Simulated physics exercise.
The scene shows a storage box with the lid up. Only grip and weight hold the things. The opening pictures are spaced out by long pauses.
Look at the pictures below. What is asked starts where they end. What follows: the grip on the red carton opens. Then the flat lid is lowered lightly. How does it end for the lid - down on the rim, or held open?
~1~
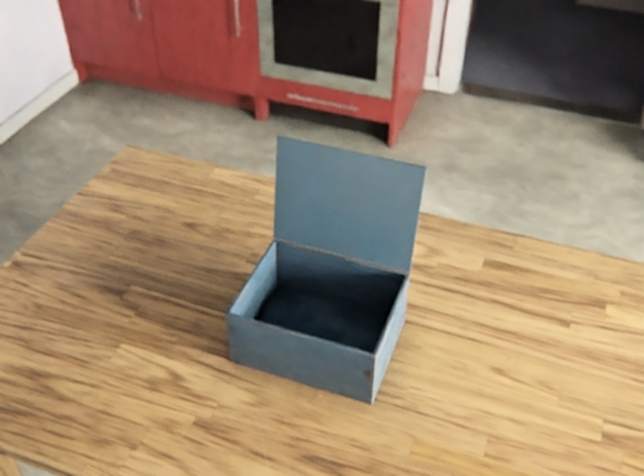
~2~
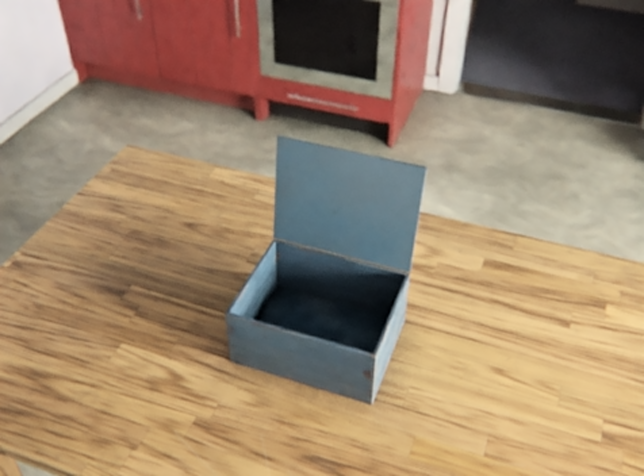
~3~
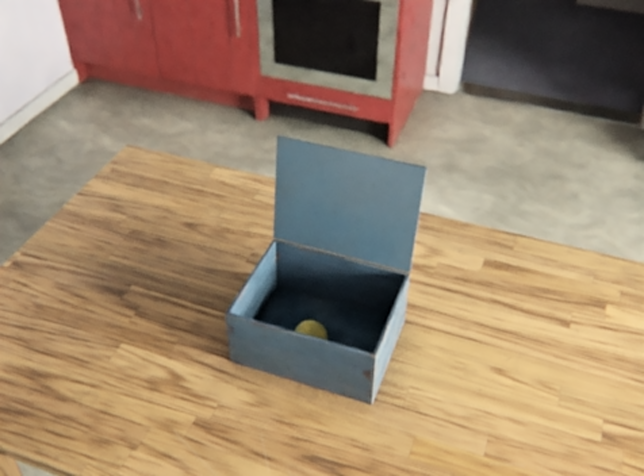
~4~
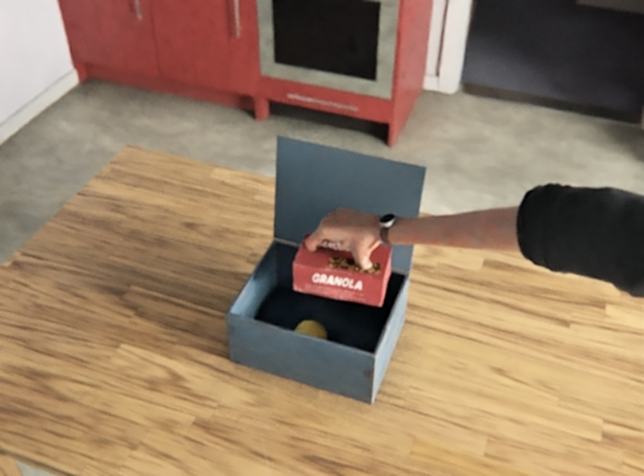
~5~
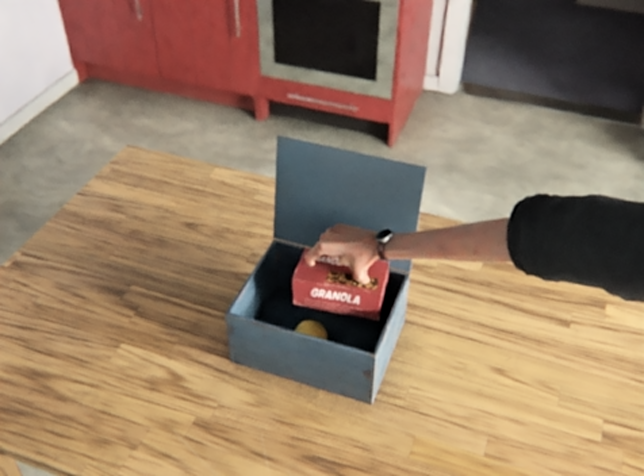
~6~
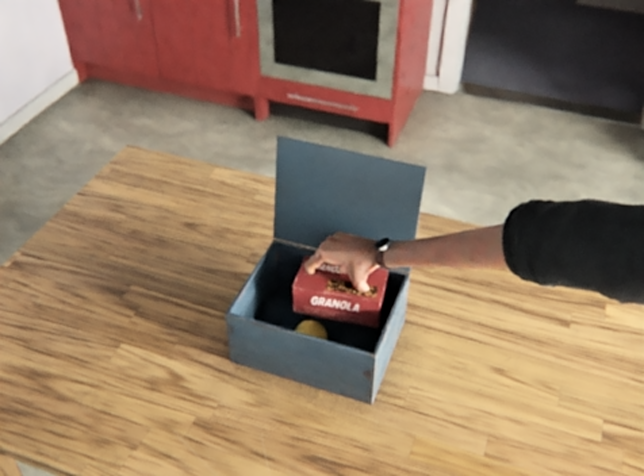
The lid is in place.
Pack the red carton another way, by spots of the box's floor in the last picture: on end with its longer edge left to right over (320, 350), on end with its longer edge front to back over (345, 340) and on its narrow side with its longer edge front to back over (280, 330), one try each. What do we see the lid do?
Trial 1: Lid fully lowered. Trial 2: Lid propped open. Trial 3: Lid fully lowered.
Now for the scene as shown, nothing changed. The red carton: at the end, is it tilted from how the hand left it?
At the finish the red carton holds its orientation.
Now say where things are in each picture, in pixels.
The last thing is not in view yet, in the first frame.
The last thing is not in view yet, in the second frame.
The last thing is not in view yet, in the third frame.
Still above its spot; red carton (343, 269), in the fourth frame.
Still above its spot; red carton (341, 283), in the fifth frame.
In place under the hand; red carton (341, 291), in the sixth frame.
Then, 0.80 s past the last view, lid starting down; red carton displaced a little near (336, 310); yellow lemon displaced a little.
Then, 1.60 s past the last view, lid 59° above the rim; red carton displaced a little near (336, 310); yellow lemon displaced a little.
Then, 2.00 s past the last view, lid 24° above the rim; red carton displaced a little near (336, 310); yellow lemon displaced a little.
Finally, lid shut; moved from the start, red carton; yellow lemon still in place. Final places as the last picture's camera would see them, red carton near (336, 310).
